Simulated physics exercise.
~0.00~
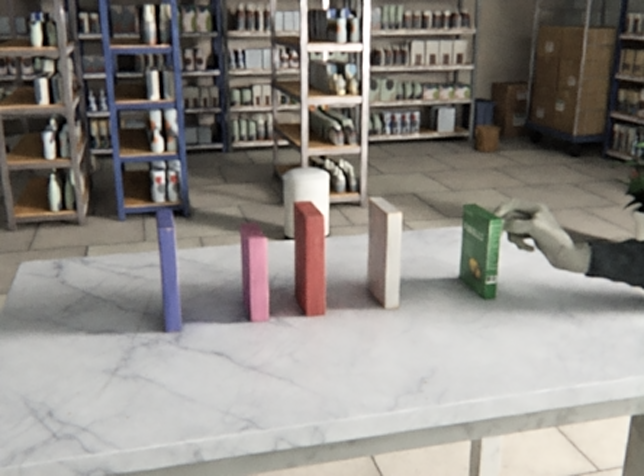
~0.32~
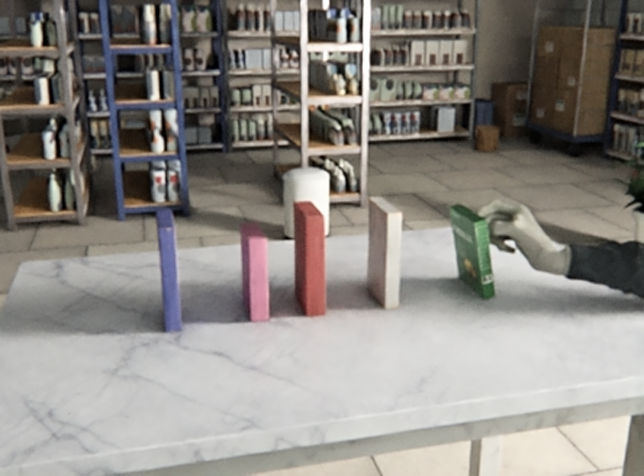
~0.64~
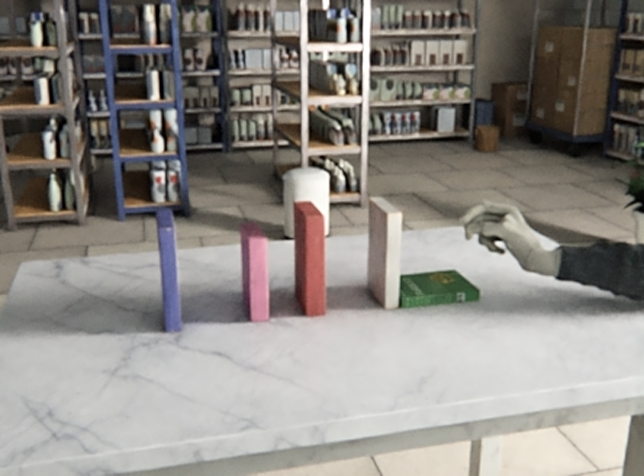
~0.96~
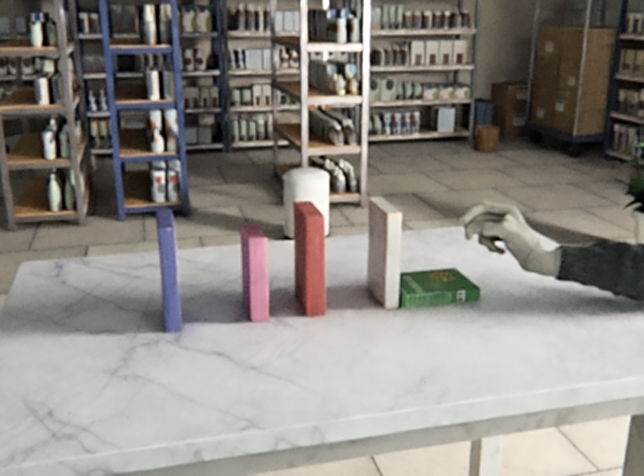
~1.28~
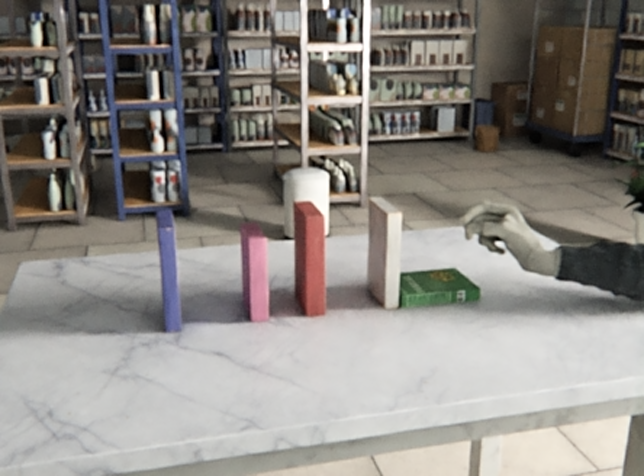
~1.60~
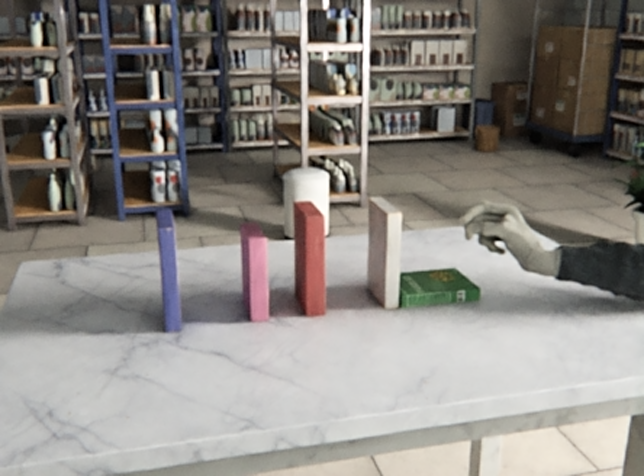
Green packet tipping left under a gloved hand's push and falling flat beside the white block, leaving all four upright pieces standing.
